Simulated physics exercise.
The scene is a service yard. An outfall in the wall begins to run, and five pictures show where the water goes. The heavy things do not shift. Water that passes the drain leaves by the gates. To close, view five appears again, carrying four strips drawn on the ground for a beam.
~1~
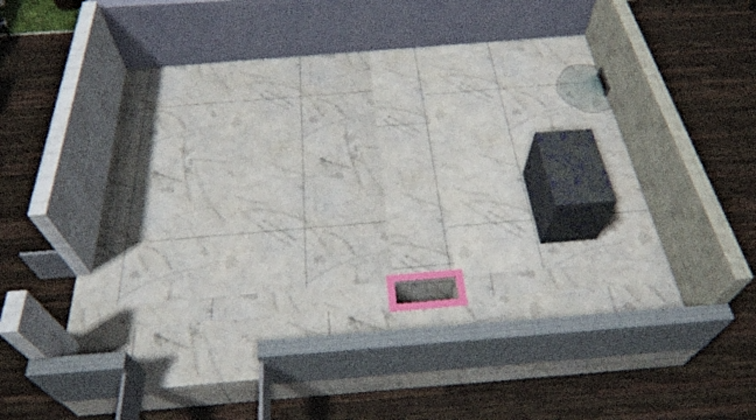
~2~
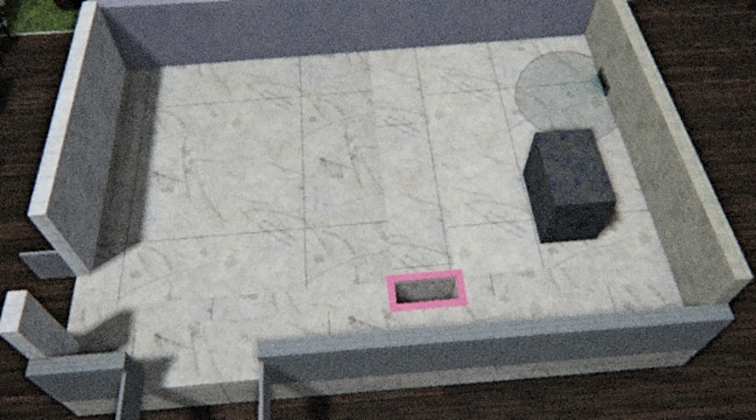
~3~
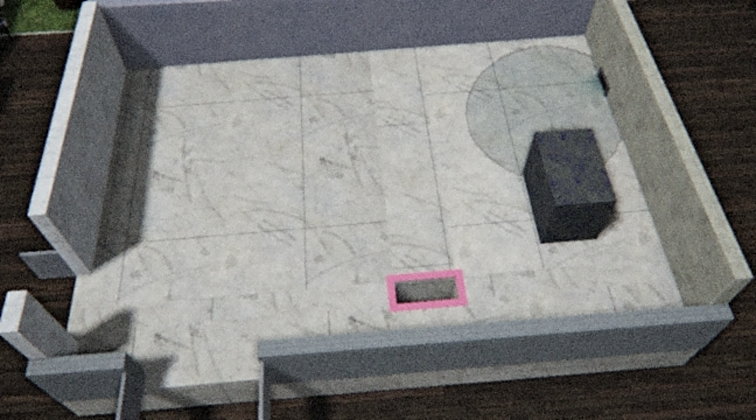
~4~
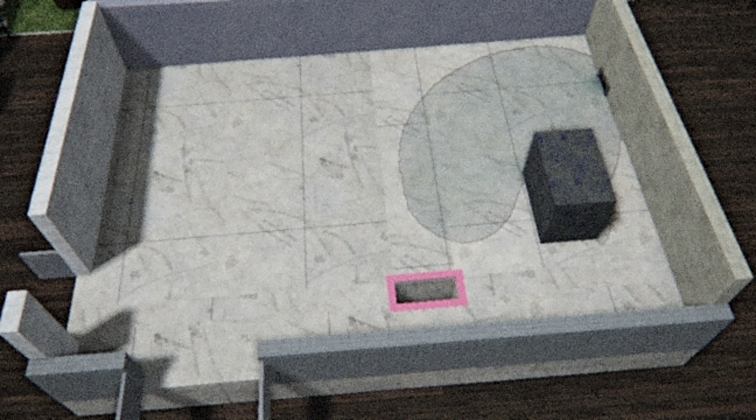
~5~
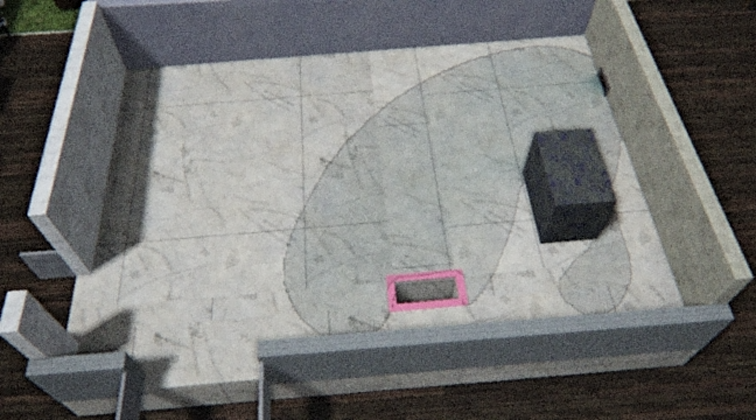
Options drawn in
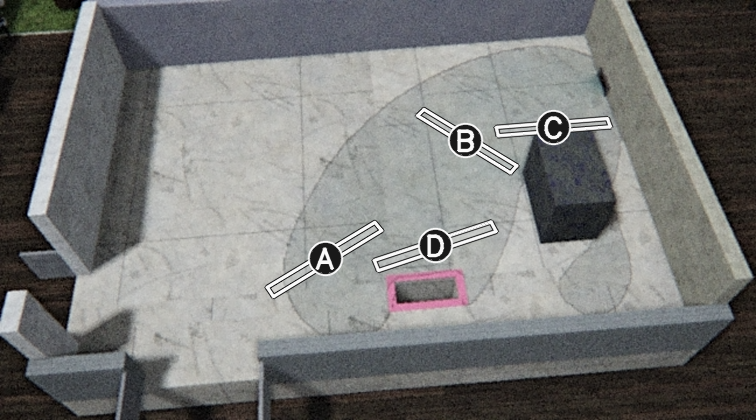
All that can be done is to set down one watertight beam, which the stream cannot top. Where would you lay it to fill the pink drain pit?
It is A.
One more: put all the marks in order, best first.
Best to worst: A, B, C, D.
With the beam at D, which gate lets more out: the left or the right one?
The right gate.
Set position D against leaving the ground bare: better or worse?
It is worse.
On the marked copy, A from (270, 291) to (378, 226); B from (420, 112) to (513, 169); C from (497, 131) to (608, 122); D from (376, 265) to (493, 226).
With A, about 25 % of the stream runs into the pink drain pit, about 75 % out by the gates.
With B, about 13 % of the stream runs into the pink drain pit, about 87 % out by the gates.
With C, about 5 % of the stream runs into the pink drain pit, about 94 % out by the gates.
With D, next to none of the stream runs into the pink drain pit, about 98 % out by the gates.
